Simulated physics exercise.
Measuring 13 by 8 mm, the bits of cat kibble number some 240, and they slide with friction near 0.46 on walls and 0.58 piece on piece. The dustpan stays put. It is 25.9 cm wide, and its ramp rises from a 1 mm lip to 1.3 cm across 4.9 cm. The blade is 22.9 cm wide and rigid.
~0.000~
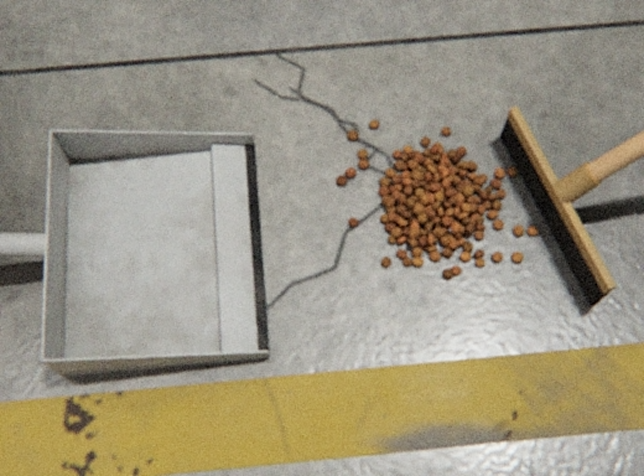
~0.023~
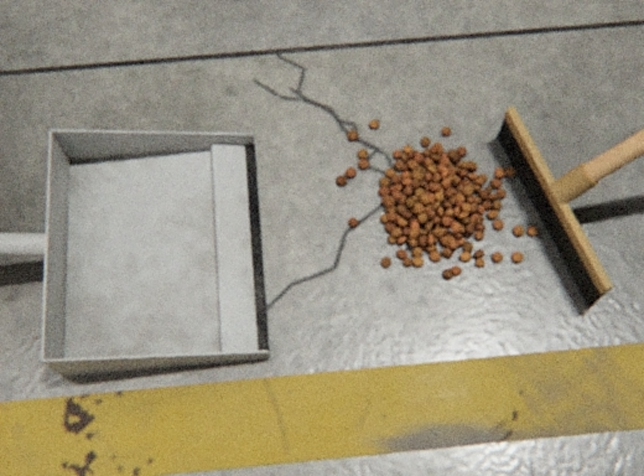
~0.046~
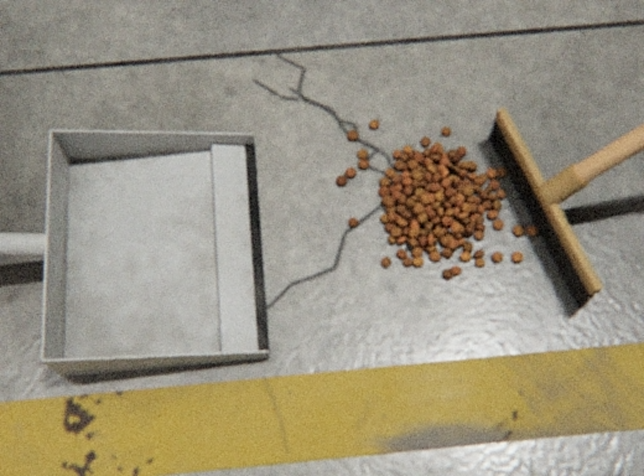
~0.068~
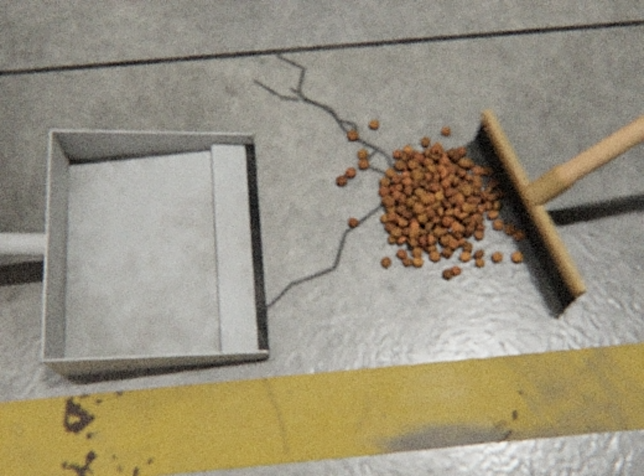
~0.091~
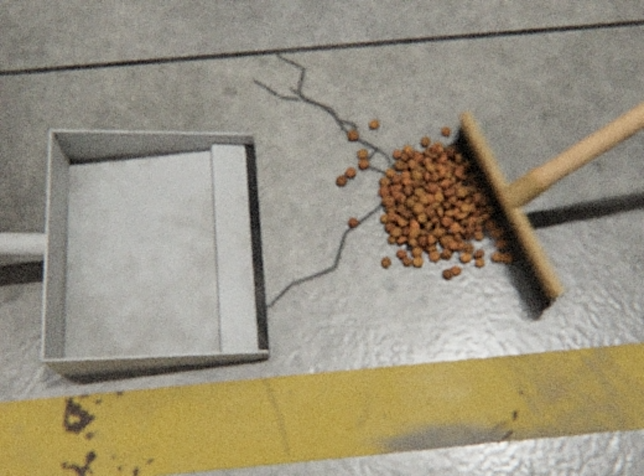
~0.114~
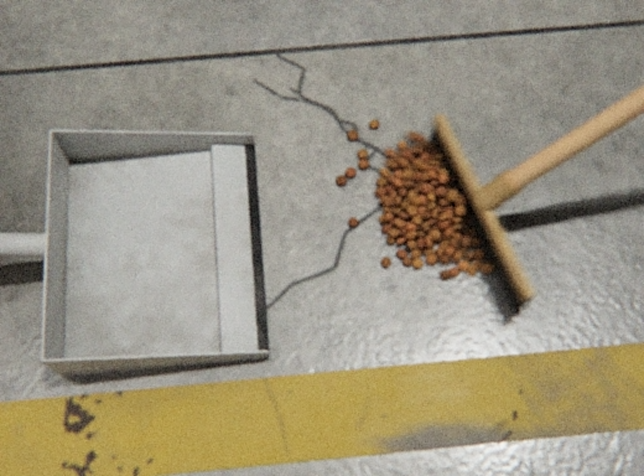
A grey concrete floor with branching cracks, a dark seam across the top and a worn yellow stripe along the bottom is seen from above by a still camera. A pale grey dustpan lies at left, a heap of reddish-brown kibble sits right of centre, and a wooden-handled broom slants at right. The broom slides left into the heap, pressing its right side inward, while the dustpan stays still.
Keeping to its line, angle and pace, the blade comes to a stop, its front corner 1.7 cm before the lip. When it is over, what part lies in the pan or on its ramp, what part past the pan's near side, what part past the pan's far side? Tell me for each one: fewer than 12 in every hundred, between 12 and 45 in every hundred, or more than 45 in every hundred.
As I see it, pan: A large fraction, near side: A tiny fraction, far side: A tiny fraction.
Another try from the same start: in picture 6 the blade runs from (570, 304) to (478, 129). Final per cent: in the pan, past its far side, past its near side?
That ends as pan 30, far 0, and near 5.
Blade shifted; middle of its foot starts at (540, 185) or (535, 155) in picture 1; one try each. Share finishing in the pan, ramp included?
First try about 60 per cent, second about 50 per cent.
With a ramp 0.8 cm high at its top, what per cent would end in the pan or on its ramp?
That would give something like 70 per cent.
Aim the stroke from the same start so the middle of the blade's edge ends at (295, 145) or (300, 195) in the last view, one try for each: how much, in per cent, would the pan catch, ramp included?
I'd expect about 35 percent, then about 50 percent.
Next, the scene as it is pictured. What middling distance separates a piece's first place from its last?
26 cm, roughly.
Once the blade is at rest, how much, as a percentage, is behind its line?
Estimate: Around 5 %.
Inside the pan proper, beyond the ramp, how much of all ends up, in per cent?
Roughly 30 percent.
After 0.20 s, middle of the blade 13 cm from the lip; 0 % over the lip, far side 5 %, near side 0 %.
Then, at 0.26 s, middle of the blade 6 cm from the lip; 5 % over the lip, far side 5 %, near side 5 %.
Then, at 0.46 s, middle of the blade 5 cm from the lip; 60 % over the lip, far side 5 %, near side 10 %.
By 1.1 s all is still; pan 60 %, near side 10 %, far side 5 %, in front of the lip or behind the blade 25 %.
